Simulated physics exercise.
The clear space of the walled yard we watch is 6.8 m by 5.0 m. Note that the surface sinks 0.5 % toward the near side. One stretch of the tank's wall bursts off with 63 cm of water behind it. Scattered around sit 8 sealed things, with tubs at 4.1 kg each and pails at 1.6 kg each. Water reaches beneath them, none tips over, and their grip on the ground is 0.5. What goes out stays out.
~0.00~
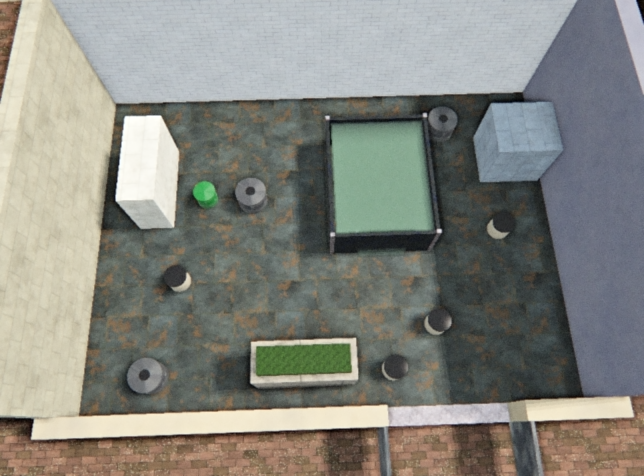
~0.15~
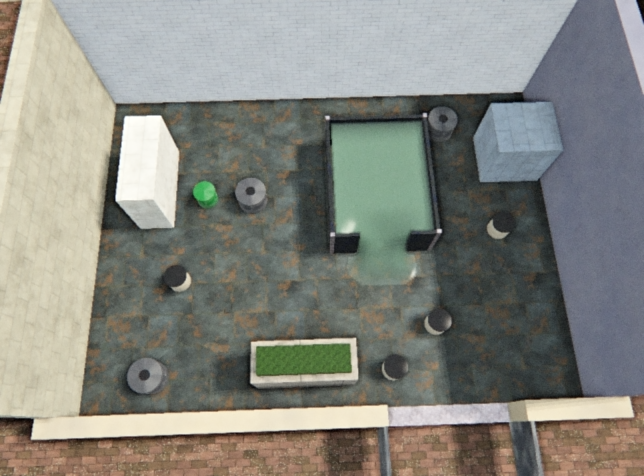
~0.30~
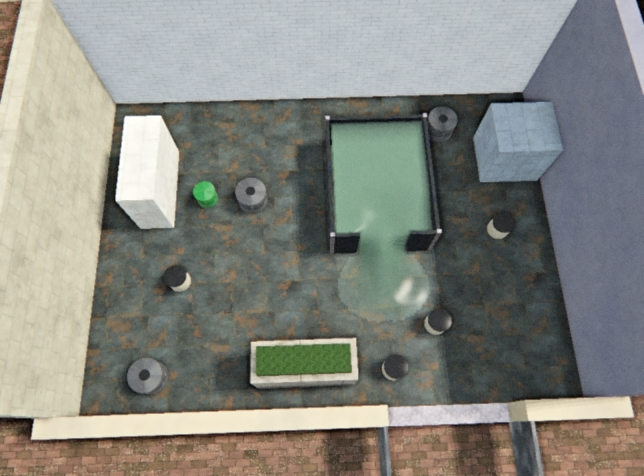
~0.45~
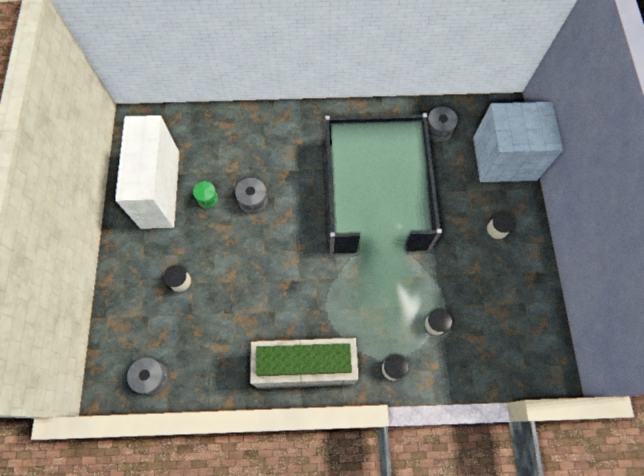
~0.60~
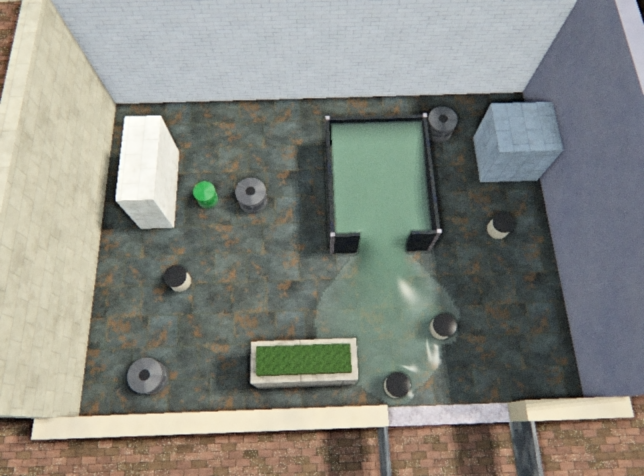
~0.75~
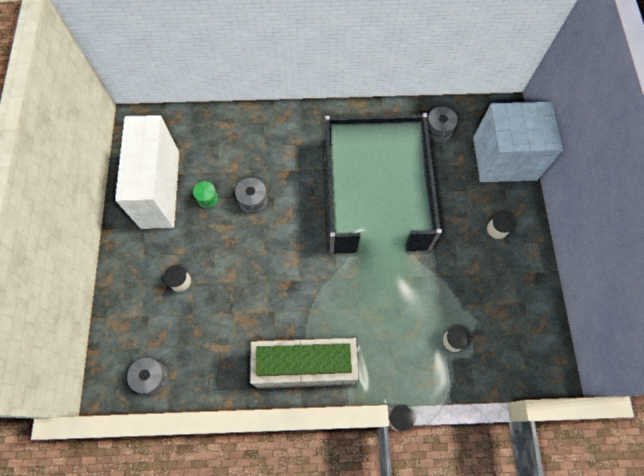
Pale green water pouring through a gap in a dark-walled tank, spreading across the yard and shifting two dark-topped containers nearby.
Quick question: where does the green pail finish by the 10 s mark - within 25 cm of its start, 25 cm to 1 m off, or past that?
Somewhere between 25 cm and 1 m.
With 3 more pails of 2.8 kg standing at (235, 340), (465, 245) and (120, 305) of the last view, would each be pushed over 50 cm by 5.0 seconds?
First outside the limit, then inside the limit, then outside the limit.
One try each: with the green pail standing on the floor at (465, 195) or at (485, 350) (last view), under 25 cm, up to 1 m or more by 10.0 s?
I'd expect that it is pushed partway first and gets borne away second.
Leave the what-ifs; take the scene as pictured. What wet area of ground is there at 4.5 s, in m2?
Close to 20 m2, I'd say.
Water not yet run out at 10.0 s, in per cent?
Still held: Near 54 %.
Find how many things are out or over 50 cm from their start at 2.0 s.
Answer: 2.
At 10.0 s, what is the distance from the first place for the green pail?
Close to 40 cm by then.
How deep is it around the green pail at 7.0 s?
Close to 2 centimetres.
After 2.0 s the green pail is near (204, 191), 0.0 m from its start, aground; 1 of 8 are out; 1 afloat.
After 4.5 s the green pail is near (204, 191), 0.0 m from its start, aground; 1 of 8 are out; 2 afloat.
After 7.0 s the green pail is near (209, 177), 0.2 m from its start, aground; 1 of 8 are out; 3 afloat.
After 10.0 s the green pail is near (206, 168), 0.4 m from its start, afloat; 1 of 8 are out; 5 afloat.
